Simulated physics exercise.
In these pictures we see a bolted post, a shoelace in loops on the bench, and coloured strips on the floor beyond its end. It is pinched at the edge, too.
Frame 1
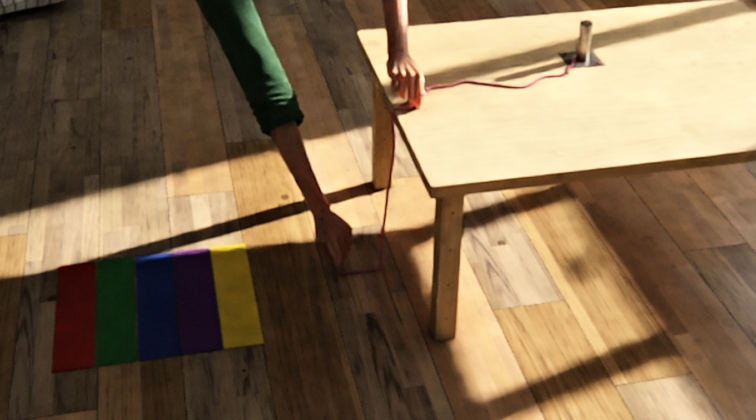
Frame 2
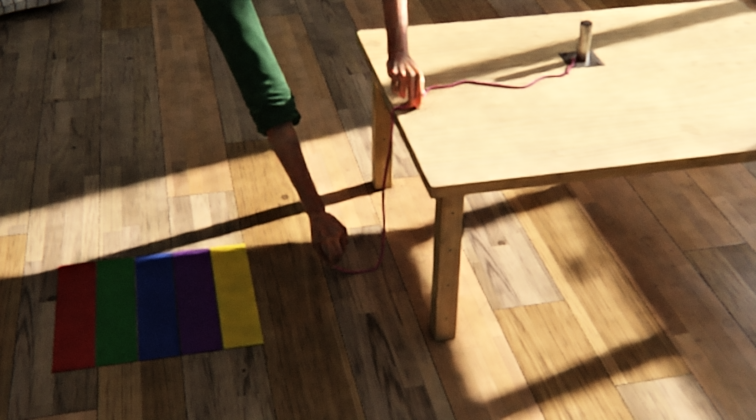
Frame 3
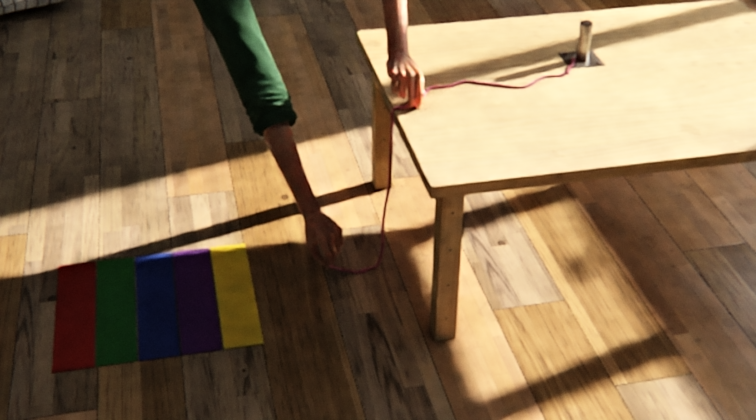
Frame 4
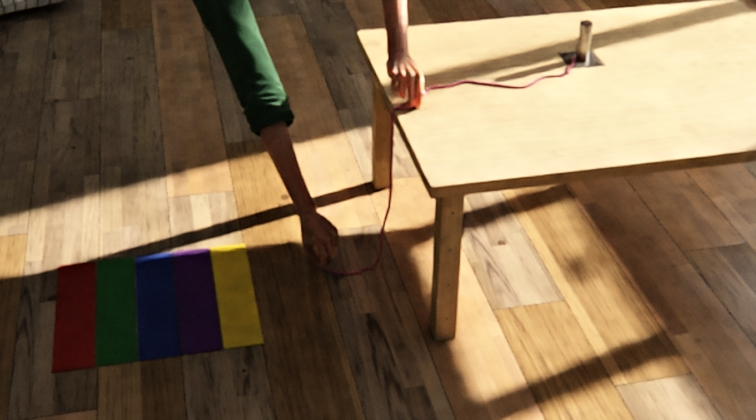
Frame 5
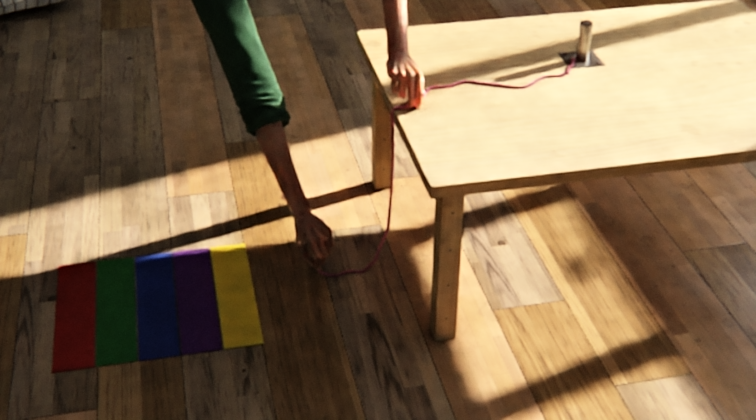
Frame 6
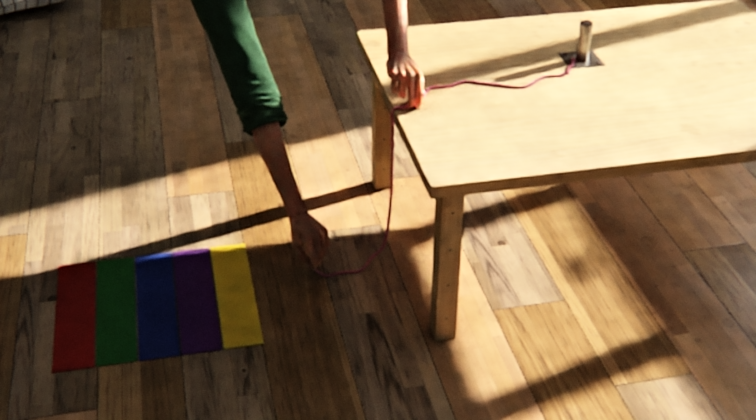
The clip opens on a pale wooden table with a red cord pinched at its edge by one hand, while another hand, its arm in a green sleeve, holds the cord's end near the floor. That lower hand shifts slightly left toward the coloured strips, and the upper hand stays still.
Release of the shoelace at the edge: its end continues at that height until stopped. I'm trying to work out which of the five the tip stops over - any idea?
I would say the blue one.
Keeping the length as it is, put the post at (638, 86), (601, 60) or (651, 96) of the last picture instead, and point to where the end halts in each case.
Taking the tries in turn, you get (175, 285), (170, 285) and (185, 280).
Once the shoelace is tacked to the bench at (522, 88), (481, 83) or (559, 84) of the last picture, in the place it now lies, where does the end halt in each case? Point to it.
Per try (px, approx.): (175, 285); (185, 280); (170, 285).
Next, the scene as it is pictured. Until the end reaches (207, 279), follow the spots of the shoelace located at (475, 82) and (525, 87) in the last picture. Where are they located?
(452, 93) and (497, 82).
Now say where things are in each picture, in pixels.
In the first frame, end (335, 263); yellow (241, 326); purple (200, 332); blue (158, 337); green (117, 343); red (74, 349).
In the second frame, end (330, 263); shoelace through (563, 73) (504, 86) (433, 88) (392, 128) (383, 196) (380, 261).
In the third frame, end (325, 264).
In the fourth frame, end (321, 264); shoelace through (563, 73) (504, 86) (433, 88) (393, 128) (390, 196) (377, 263).
In the fifth frame, end (315, 265).
In the sixth frame, end (311, 266); shoelace through (563, 73) (504, 86) (433, 88) (393, 128) (391, 196) (369, 261).
Soon after, end near (208, 279); over purple.
After that, end near (170, 283); over blue.
At the stop, end near (148, 286); over blue. The blue one.
